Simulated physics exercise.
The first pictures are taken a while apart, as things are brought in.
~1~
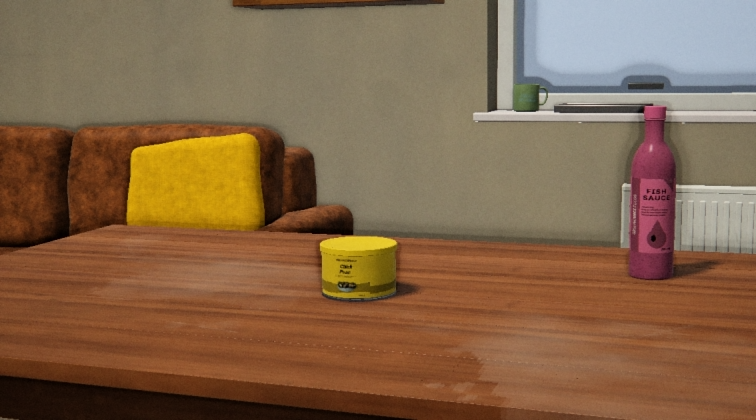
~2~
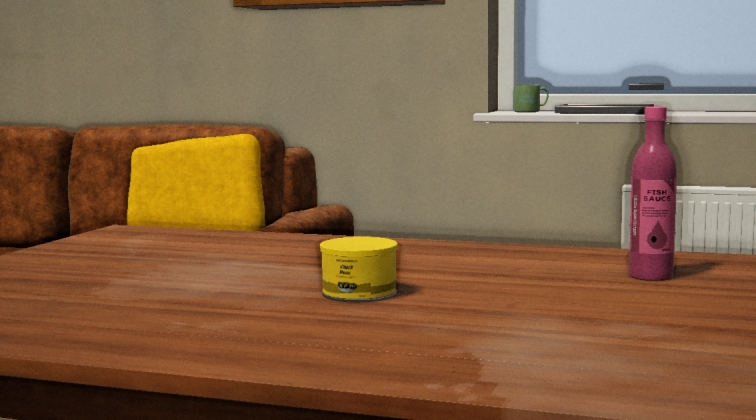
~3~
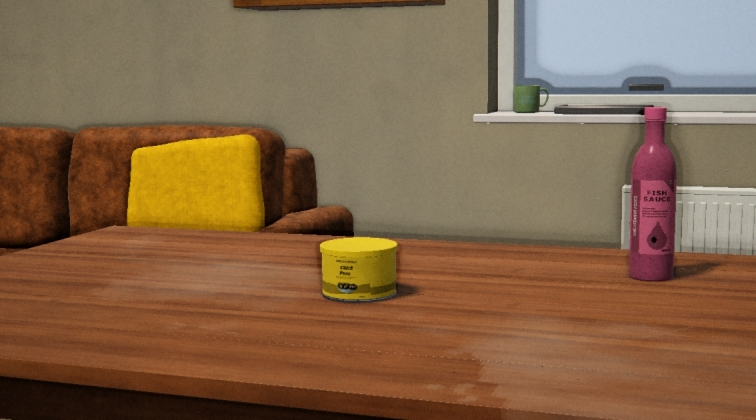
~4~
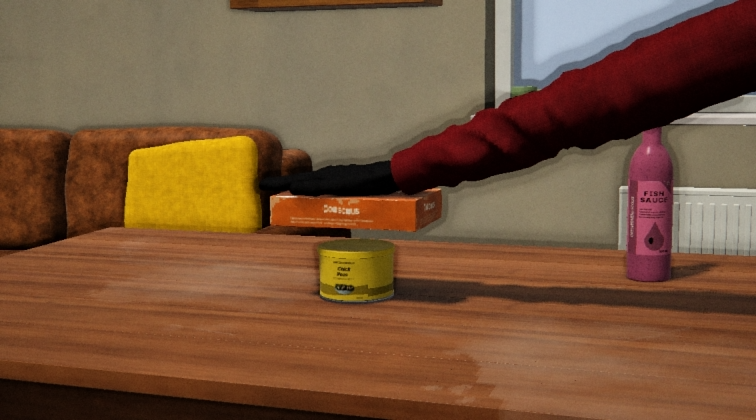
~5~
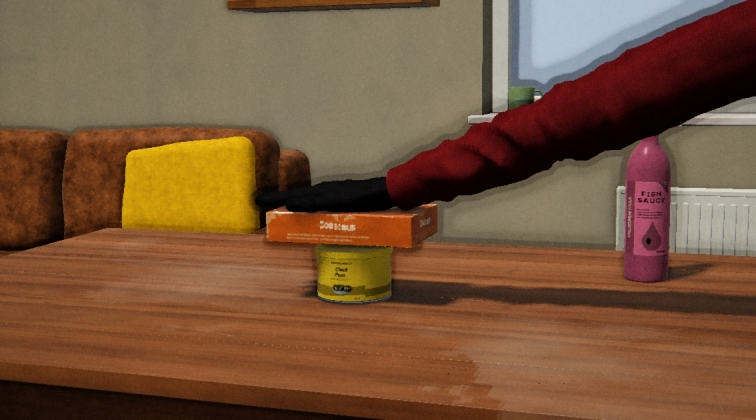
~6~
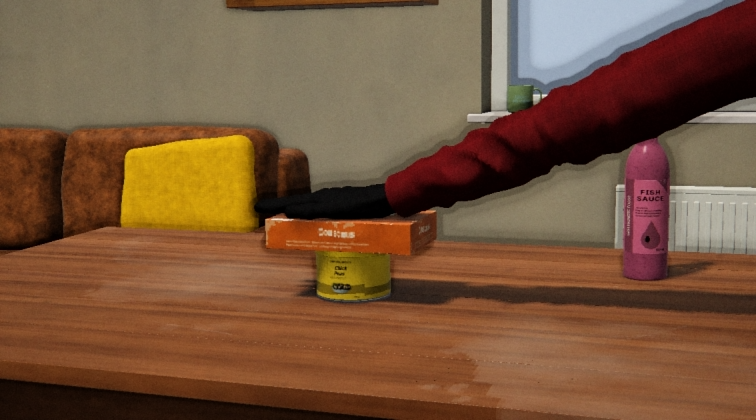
A gloved hand in a red sleeve lowers an orange packet onto the yellow tub.
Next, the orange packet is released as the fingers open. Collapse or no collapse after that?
No collapse.
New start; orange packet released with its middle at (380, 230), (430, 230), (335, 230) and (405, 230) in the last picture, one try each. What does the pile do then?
On the first try the pile remains standing, on the second it topples, on the third it remains standing and on the fourth it topples.
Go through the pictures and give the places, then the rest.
The last thing is not in view yet; yellow tub (359, 268), in the first frame.
The last thing is not in view yet; yellow tub (359, 269), in the second frame.
The last thing is not in view yet; yellow tub (359, 269), in the third frame.
On its way; orange packet (358, 207); yellow tub (357, 271), in the fourth frame.
On its way; orange packet (353, 223); yellow tub (354, 271), in the fifth frame.
Set down, still held; orange packet (353, 229); yellow tub (353, 270), in the sixth frame.
Then, 0.20 s on from there, no change.
Then, 0.40 s on from there, orange packet resting near (353, 230).
In the end, all 3 unmoved. At the end, from the last picture's camera, orange packet near (353, 230). The pile keeps its balance.
